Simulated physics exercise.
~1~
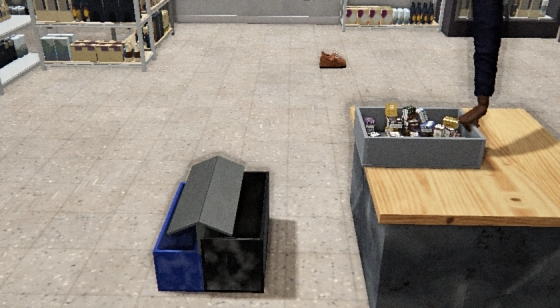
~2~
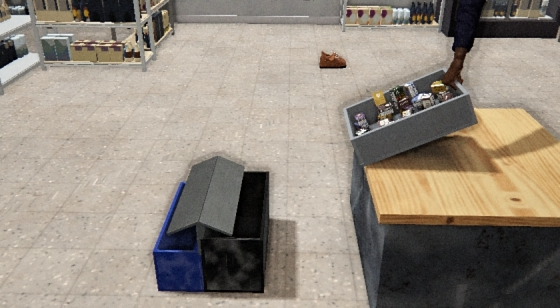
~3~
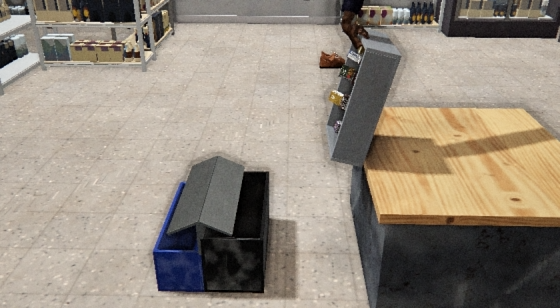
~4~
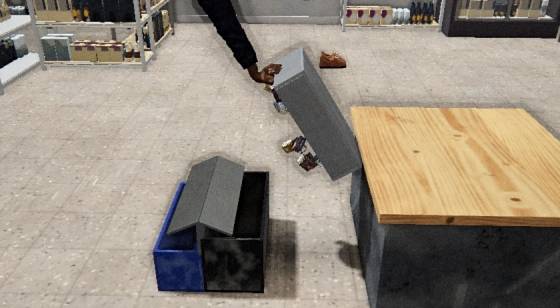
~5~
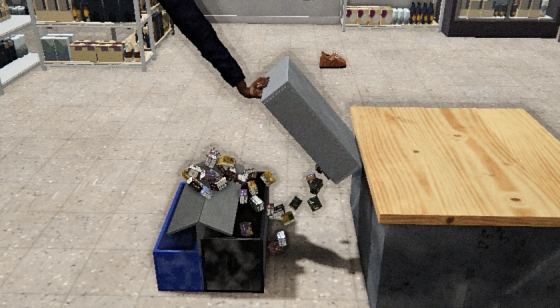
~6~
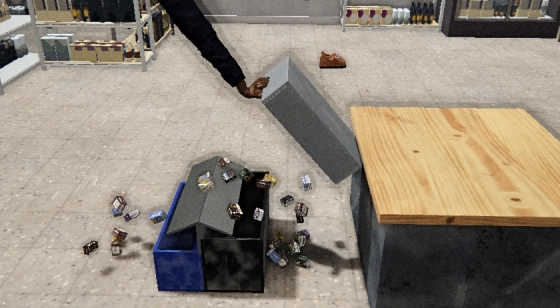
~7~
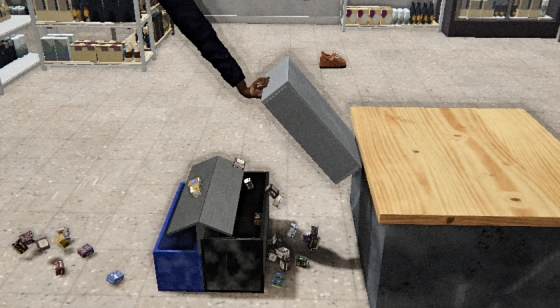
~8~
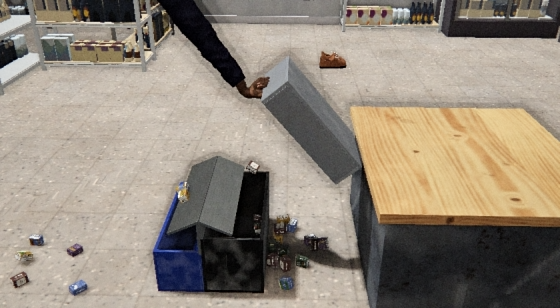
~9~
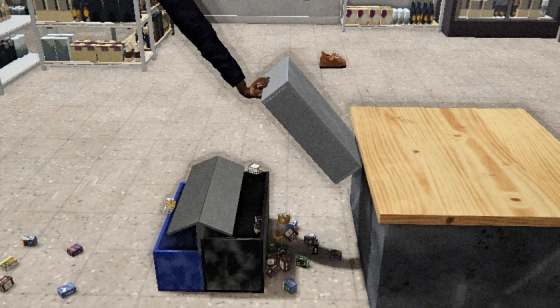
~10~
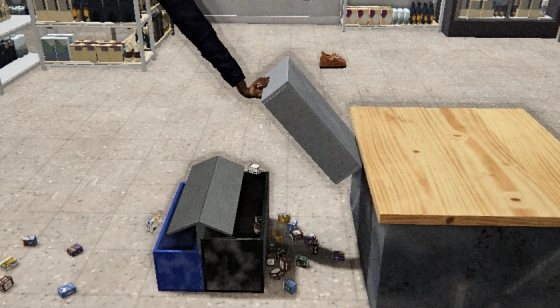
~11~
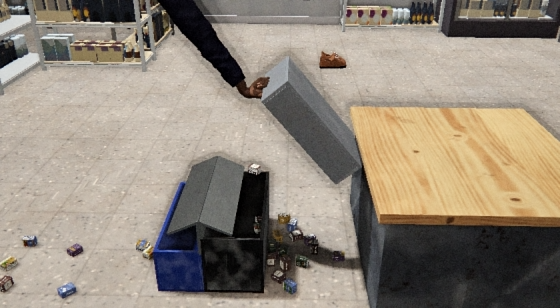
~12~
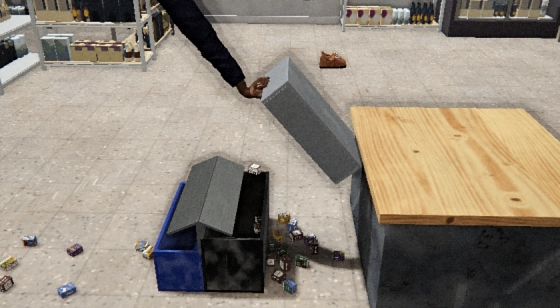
In a shop, a hand tipped a grey crate of small cartons off the left end of a wooden-topped bench, spilling them over a ridged pair of black and blue boxes, and many ended scattered on the floor at both sides.
